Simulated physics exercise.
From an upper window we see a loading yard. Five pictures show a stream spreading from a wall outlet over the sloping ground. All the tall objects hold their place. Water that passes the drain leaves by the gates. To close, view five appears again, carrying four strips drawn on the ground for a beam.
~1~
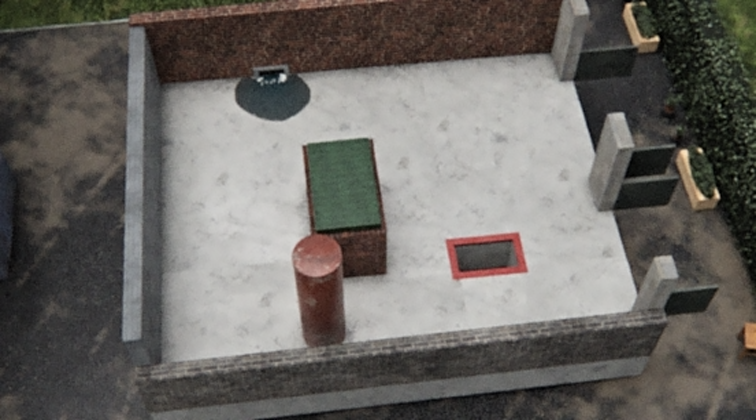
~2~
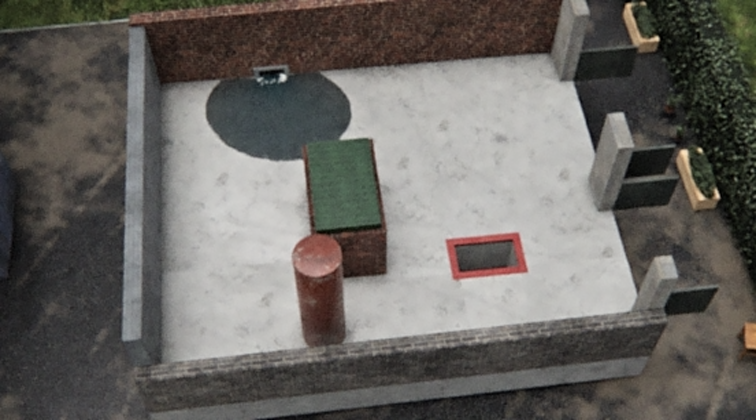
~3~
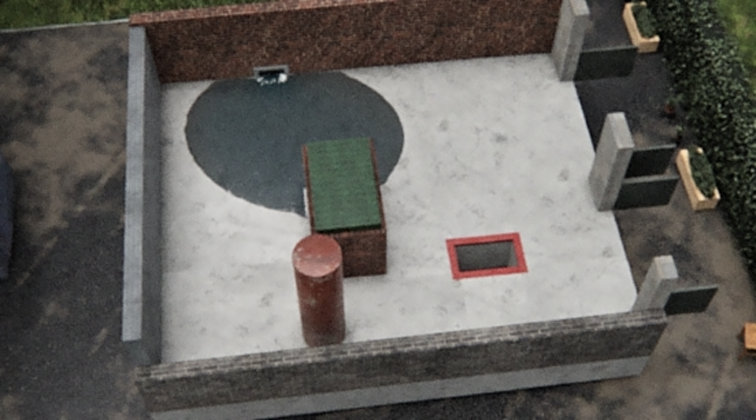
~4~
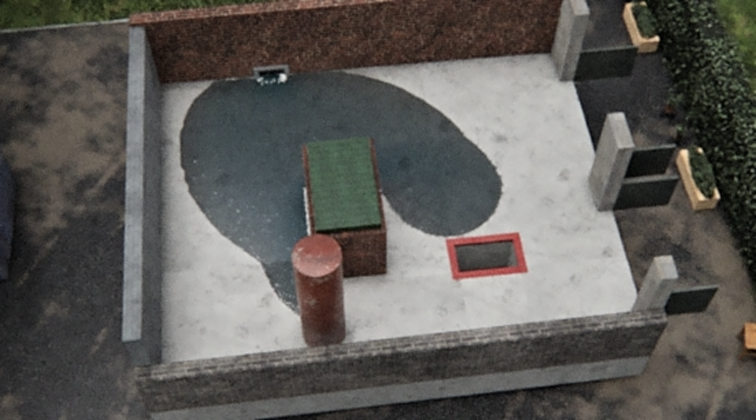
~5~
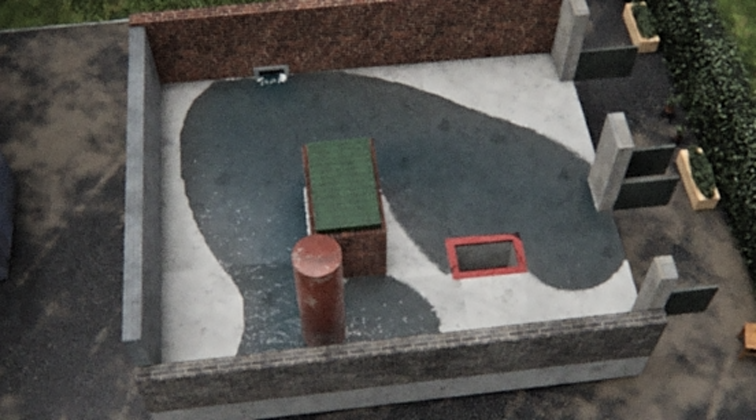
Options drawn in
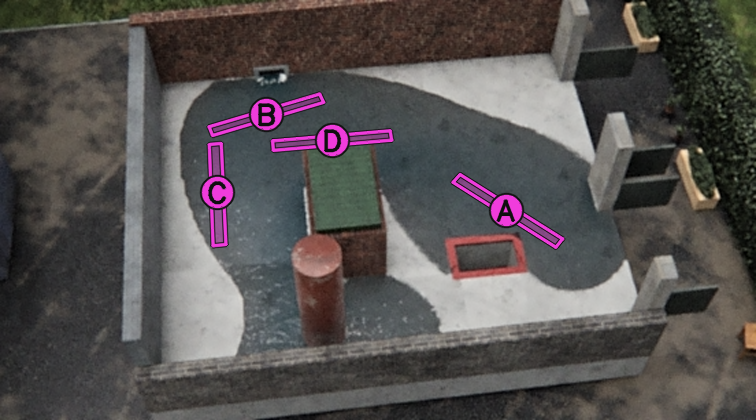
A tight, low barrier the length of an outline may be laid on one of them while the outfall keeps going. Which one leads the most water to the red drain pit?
Spot A does it best.
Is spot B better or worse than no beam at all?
Worse.
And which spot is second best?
It is C.
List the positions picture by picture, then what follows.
Outfall at (271, 71); red drain pit at (486, 256); open gate at (613, 262); open gate at (574, 128); front seen at (267, 115), 3 % of the ground wet; red drain pit still dry, in the first frame.
Front seen at (274, 156), 9 % of the ground wet; red drain pit still dry, in the second frame.
Front seen at (397, 154), 20 % of the ground wet; red drain pit still dry, in the third frame.
Front seen at (483, 220), 35 % of the ground wet; red drain pit still dry, in the fourth frame.
Front seen at (619, 249), 56 % of the ground wet; red drain pit taking water, in the fifth frame.
On the marked copy, A from (456, 178) to (559, 243); B from (210, 131) to (321, 98); C from (219, 245) to (215, 143); D from (272, 145) to (390, 135).
With A, about 21 % of the stream goes into the red drain pit, about 78 % out by the gates.
With B, about 6 % of the stream goes into the red drain pit, about 93 % out by the gates.
With C, about 15 % of the stream goes into the red drain pit, about 84 % out by the gates.
With D, about 4 % of the stream goes into the red drain pit, about 95 % out by the gates.
